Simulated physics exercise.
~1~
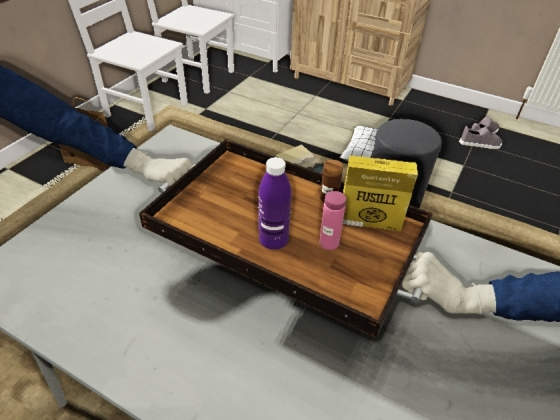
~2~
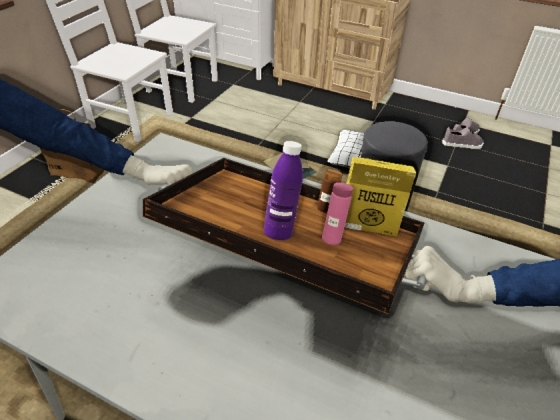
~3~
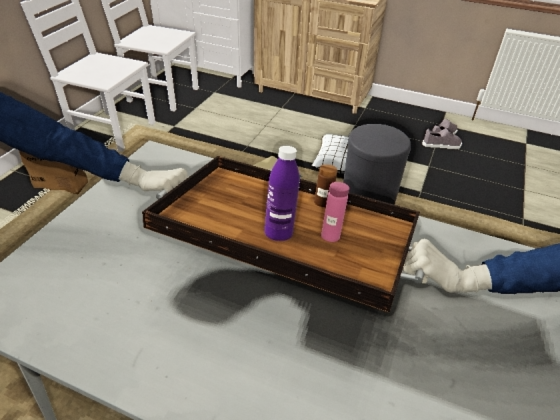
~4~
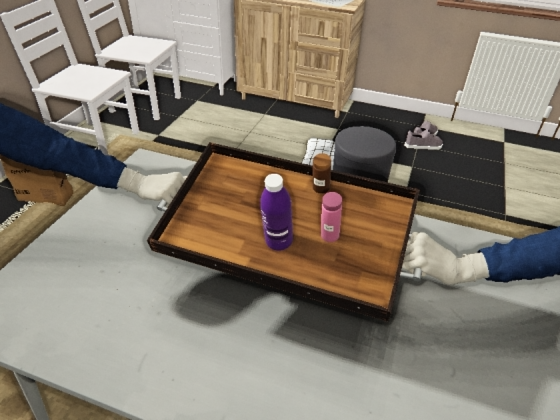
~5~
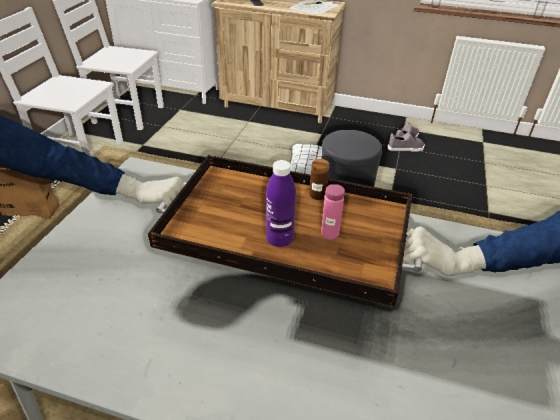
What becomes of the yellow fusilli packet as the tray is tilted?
It goes off the tray while the far edge is dipped, and it is not on the tray at the end.
Over a grey table, hands tilt a tray away, losing a yellow packet, then back and level, three containers still standing.
